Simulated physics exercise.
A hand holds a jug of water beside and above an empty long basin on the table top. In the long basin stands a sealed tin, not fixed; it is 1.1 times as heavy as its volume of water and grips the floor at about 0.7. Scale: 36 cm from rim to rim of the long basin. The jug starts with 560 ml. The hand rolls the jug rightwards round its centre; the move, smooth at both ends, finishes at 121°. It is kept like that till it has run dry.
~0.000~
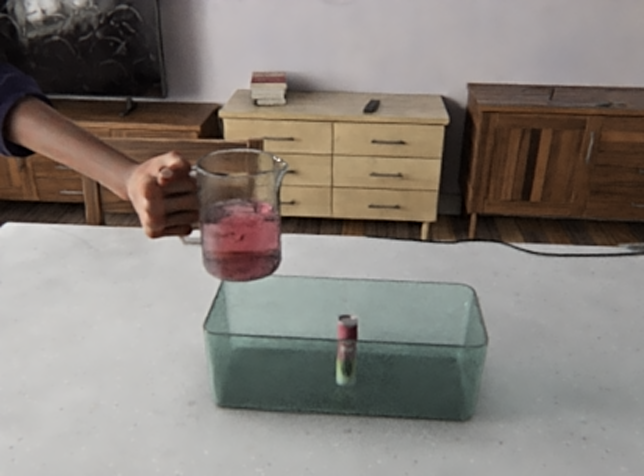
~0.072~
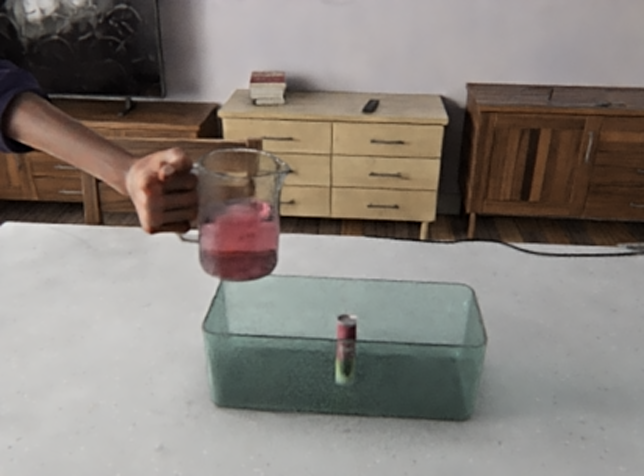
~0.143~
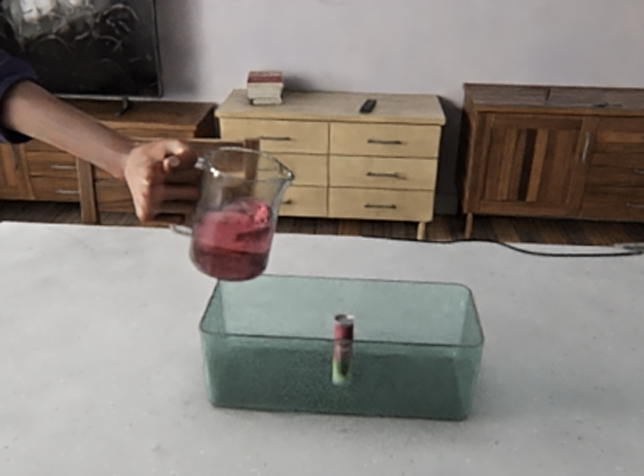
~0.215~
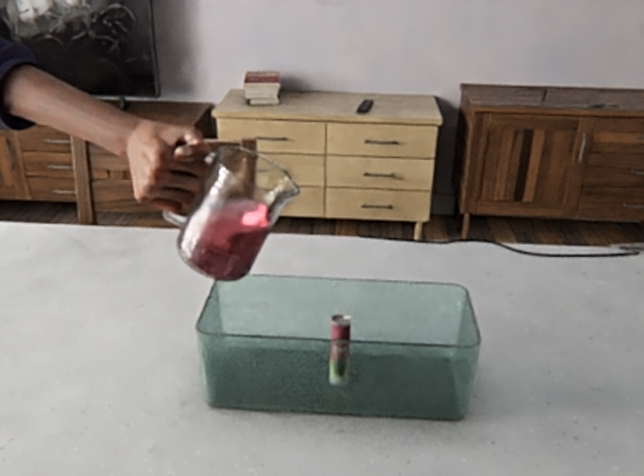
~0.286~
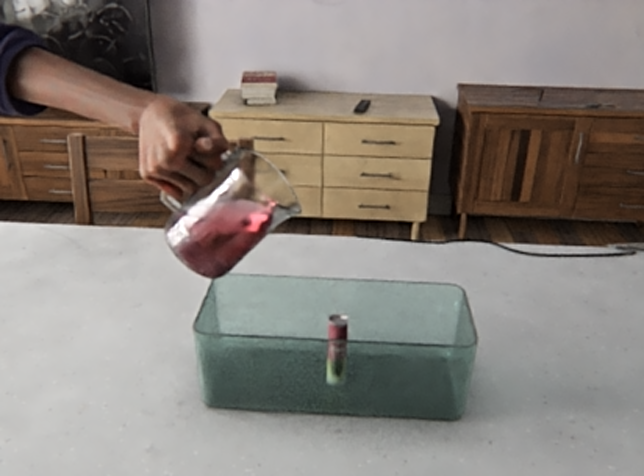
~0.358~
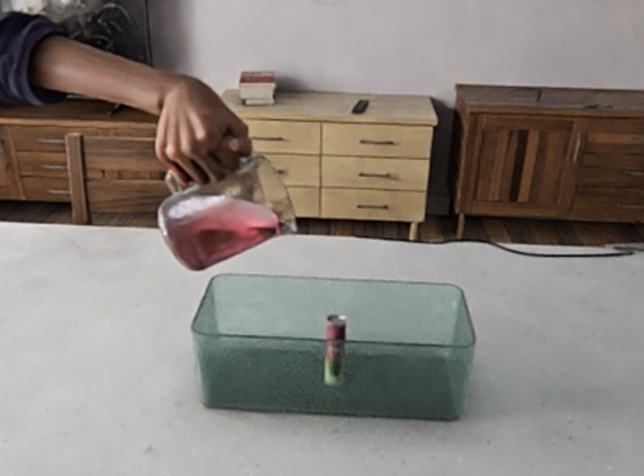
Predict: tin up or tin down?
It falls.
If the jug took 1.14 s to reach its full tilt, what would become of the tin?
The tin topples.
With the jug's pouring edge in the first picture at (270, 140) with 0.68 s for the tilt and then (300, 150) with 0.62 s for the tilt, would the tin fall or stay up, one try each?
First it topples; then it goes over.
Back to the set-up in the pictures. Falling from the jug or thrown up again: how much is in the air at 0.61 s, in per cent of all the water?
About 28 per cent.
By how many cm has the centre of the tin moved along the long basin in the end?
Some 11.0 cm.
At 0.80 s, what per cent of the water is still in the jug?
Near 7 in a hundred.
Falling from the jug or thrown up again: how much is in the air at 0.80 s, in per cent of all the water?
About 8 per cent.
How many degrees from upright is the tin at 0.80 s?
About 20°.
Then, 0.61 s in, the tilt is 116° and 51 per cent is still to pour; the tin stands where it began.
Then, 0.80 s in, the tilt is 121° and 7 per cent is still to pour; the tin leans 18°.
Then, 1.00 s in, the tilt is 121° and 0 per cent is still to pour; the tin lies on its side.
Then, 1.21 s in, the tilt is 121° and 0 per cent is still to pour; the tin lies on its side.
Finally, the tin lies on its side.
